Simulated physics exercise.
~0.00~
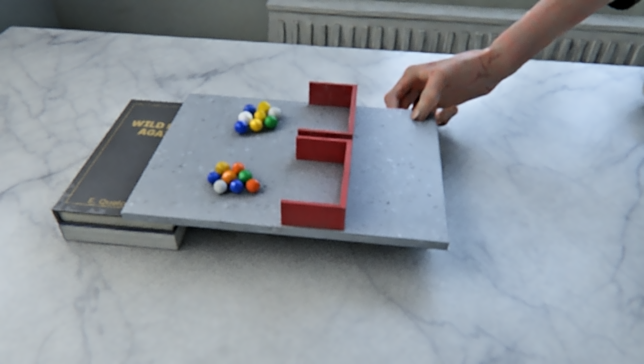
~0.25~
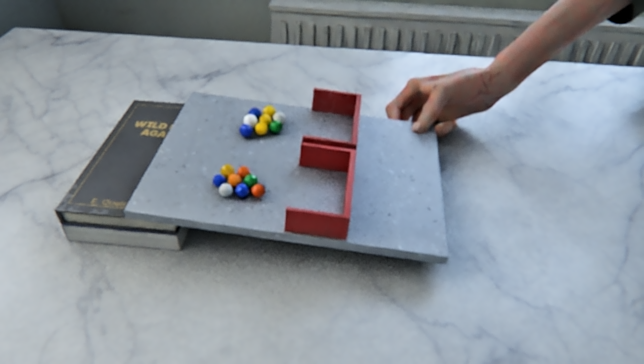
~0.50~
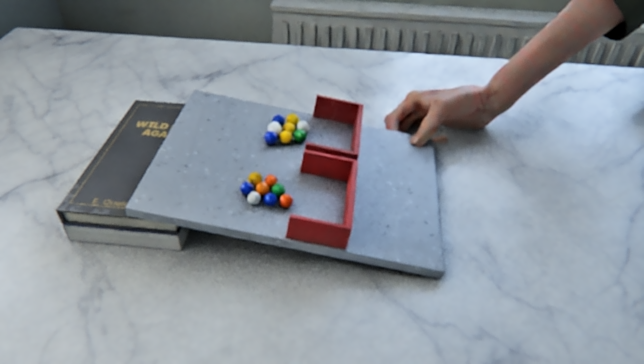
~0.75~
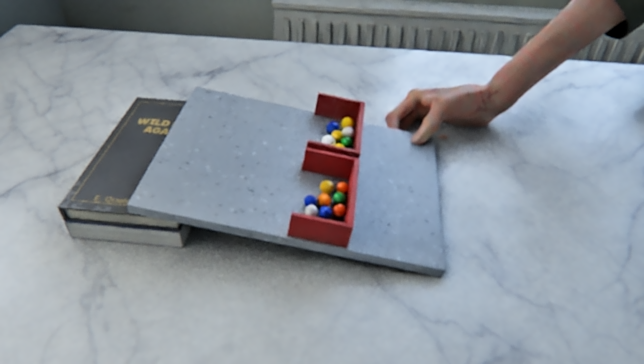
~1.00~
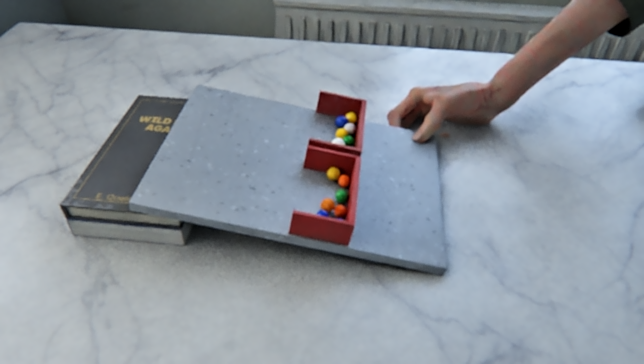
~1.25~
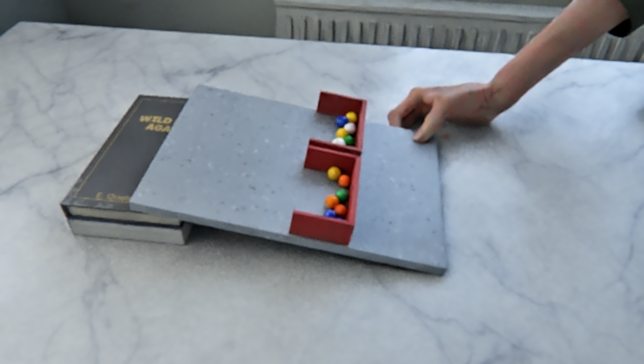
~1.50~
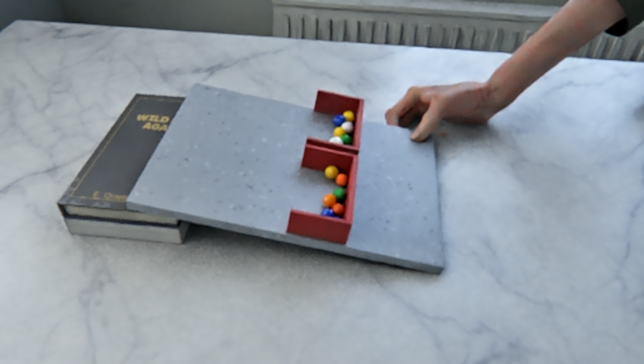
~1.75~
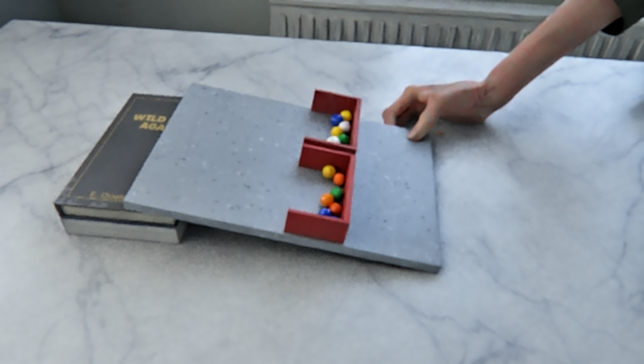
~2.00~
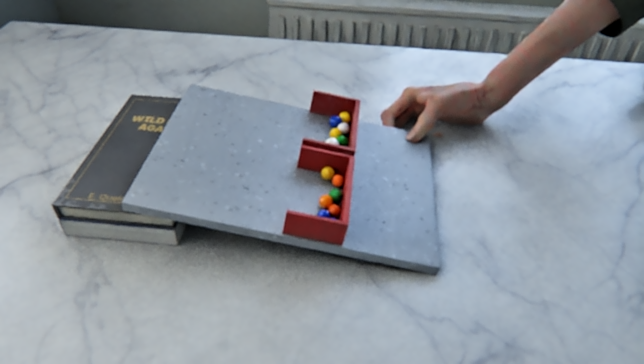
A hand reaches in from the upper right and holds the free end of a grey board, whose left end rests on dark books on a white marble table, seen from above with a radiator behind. Two clusters of colourful balls sit left of two red, open-sided barriers, one nearer and one farther. The hand lowers the right end, and the board tilts down to the right. Both clusters start rolling right and enter the barriers. The balls spread along the inner red walls and settle, gathered there while the hand stays at the sloping board's edge.
